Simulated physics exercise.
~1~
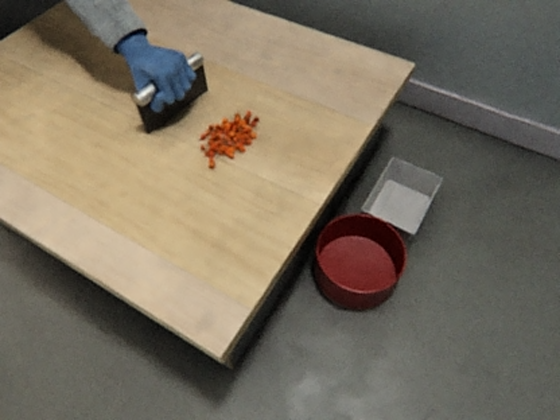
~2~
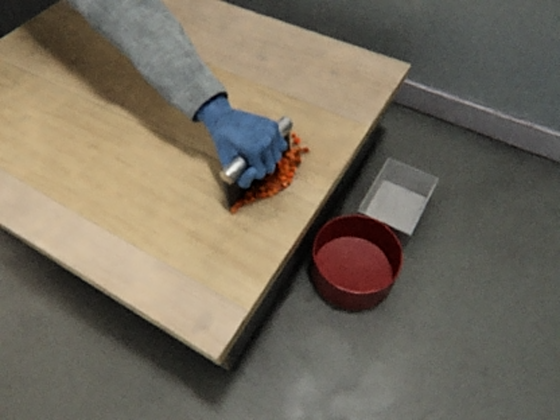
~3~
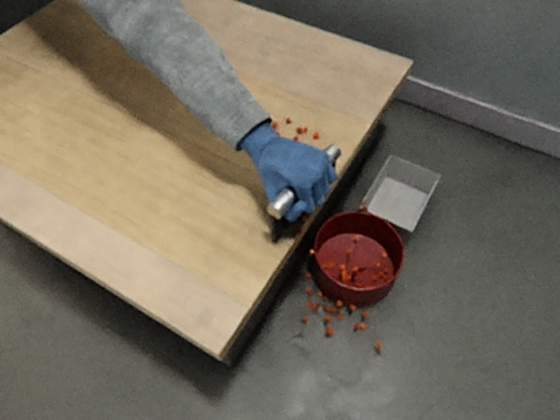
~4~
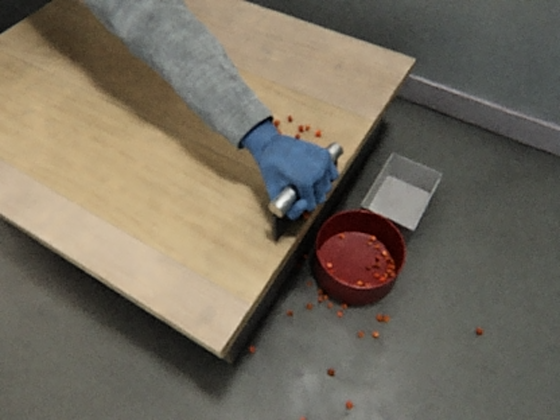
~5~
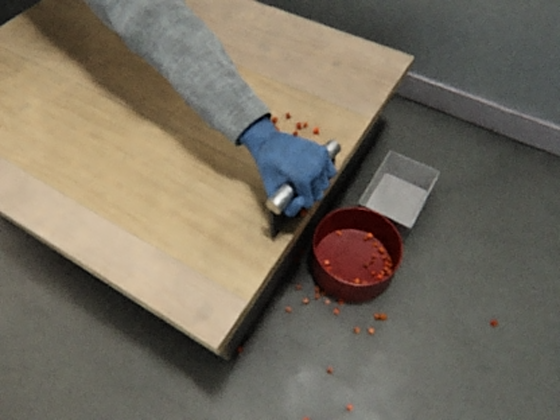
On a wooden platform above a grey floor, a blue-gloved hand pushes small orange pieces right and down with a scraper and stops at the edge; many land in a red pot, others scatter across the floor, and a few remain on top, while the pale tin stays empty.
